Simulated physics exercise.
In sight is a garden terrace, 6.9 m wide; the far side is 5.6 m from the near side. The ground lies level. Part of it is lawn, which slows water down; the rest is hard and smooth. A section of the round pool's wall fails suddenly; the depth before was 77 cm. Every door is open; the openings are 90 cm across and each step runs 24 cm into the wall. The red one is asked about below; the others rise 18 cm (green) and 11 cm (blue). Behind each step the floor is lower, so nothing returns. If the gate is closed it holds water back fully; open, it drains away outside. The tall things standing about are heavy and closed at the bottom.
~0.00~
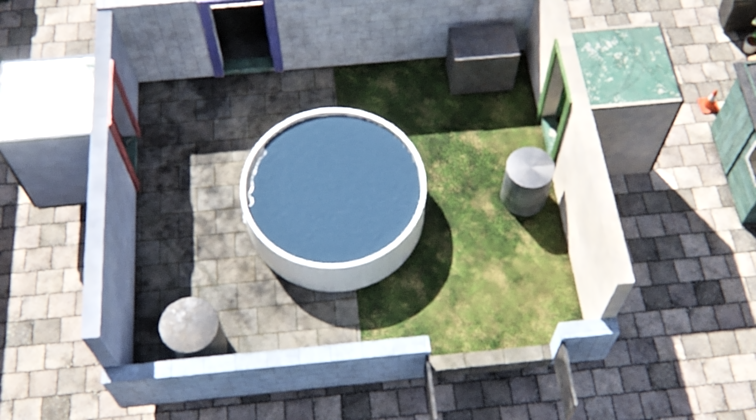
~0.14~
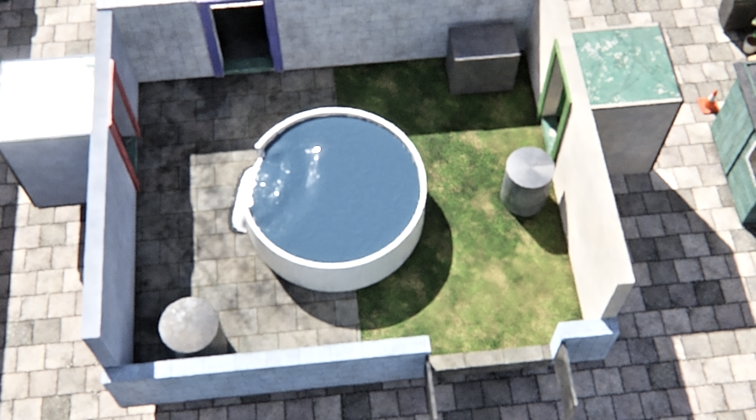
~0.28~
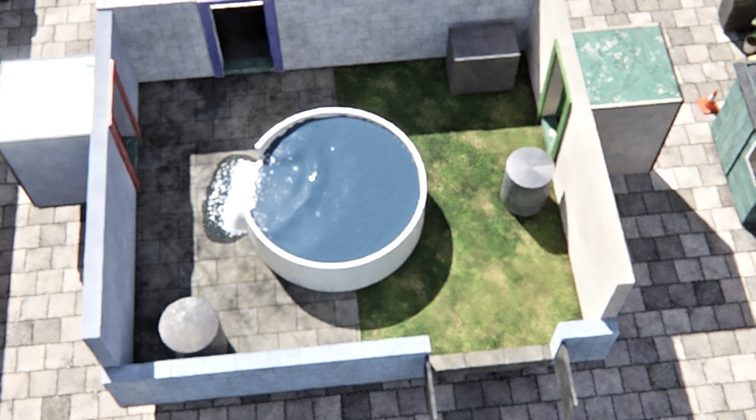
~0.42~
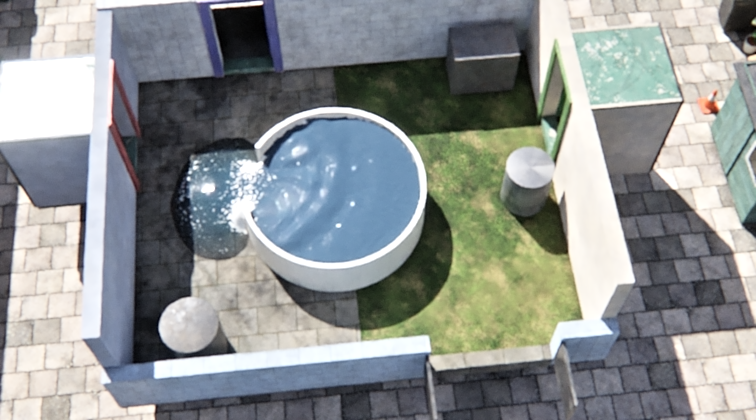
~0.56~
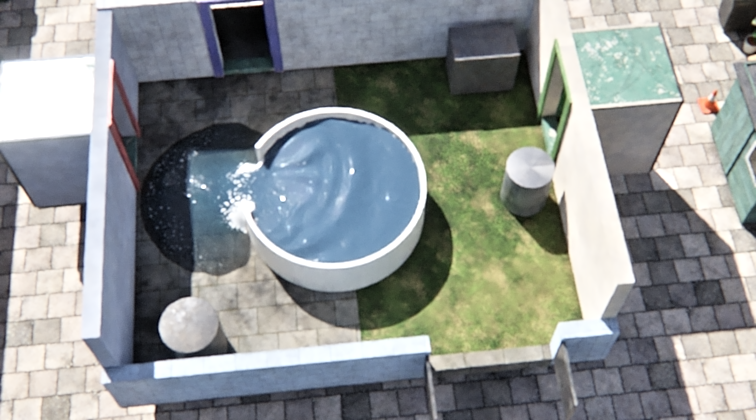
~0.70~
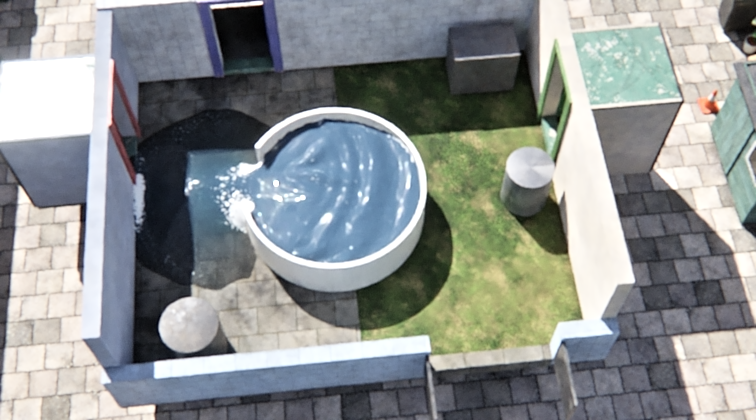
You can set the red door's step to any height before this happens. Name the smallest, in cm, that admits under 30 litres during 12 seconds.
Close to 32 cm is just enough.
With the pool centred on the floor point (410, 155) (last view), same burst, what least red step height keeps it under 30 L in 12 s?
About 28 cm.
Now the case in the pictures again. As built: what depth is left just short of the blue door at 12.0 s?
About 7.5 cm.
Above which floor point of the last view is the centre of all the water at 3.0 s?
At about (276, 204).
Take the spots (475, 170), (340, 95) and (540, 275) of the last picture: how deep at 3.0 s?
About 0, 1 and 0 cm.
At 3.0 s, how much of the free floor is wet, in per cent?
Some 40 per cent of it.
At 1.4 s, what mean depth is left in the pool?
Roughly 59 cm on average.
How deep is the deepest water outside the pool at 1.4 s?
Roughly 45 cm.
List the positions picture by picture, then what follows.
In the first picture, the round pool at (334, 187) is whole and still, 77 cm deep; the red door at (123, 127) is dry.
In the second picture, water pours out at (251, 190) and has run 0.3 m, to (242, 178); about 8 cm deep outside, 77 cm at the back.
In the third picture, the gap is at (252, 192), the front 0.8 m out at (207, 203); the back of the round pool holds 77 cm.
In the fourth picture, water pours out at (252, 193) and has run 1.3 m, to (184, 174); about 9 cm deep outside, 77 cm at the back.
In the fifth picture, the gap is at (252, 192), the front 1.8 m out at (148, 183); the back of the round pool holds 77 cm.
In the sixth picture, the front is at (138, 151), 2.2 m from the gap at (252, 192); 5.5 m2 of floor is wet, 77 cm left at the back; water is at the red door at (123, 127).
After 1.4 s water covers 25 % of the floor, deepest (45 cm) near (148, 205); 30 cm at the red door, 90 litres in over its 8 cm step.
After 3.0 s water covers 40 % of the floor, deepest (44 cm) near (139, 91); 27 cm at the red door, 351 litres in over its 8 cm step.
After 12.0 s water covers 100 % of the floor, deepest (14 cm) near (133, 384); 13 cm at the red door, 800 litres in over its 8 cm step.
At the red door as built, the water arrived by 0.7 s and peaked near 32 cm at 1.8 s.
Run again over the same 12 s with other heights there, 71 litres in over 28 cm, 5 litres over 38 cm. The limit of 30 litres is kept from about 32 cm up.
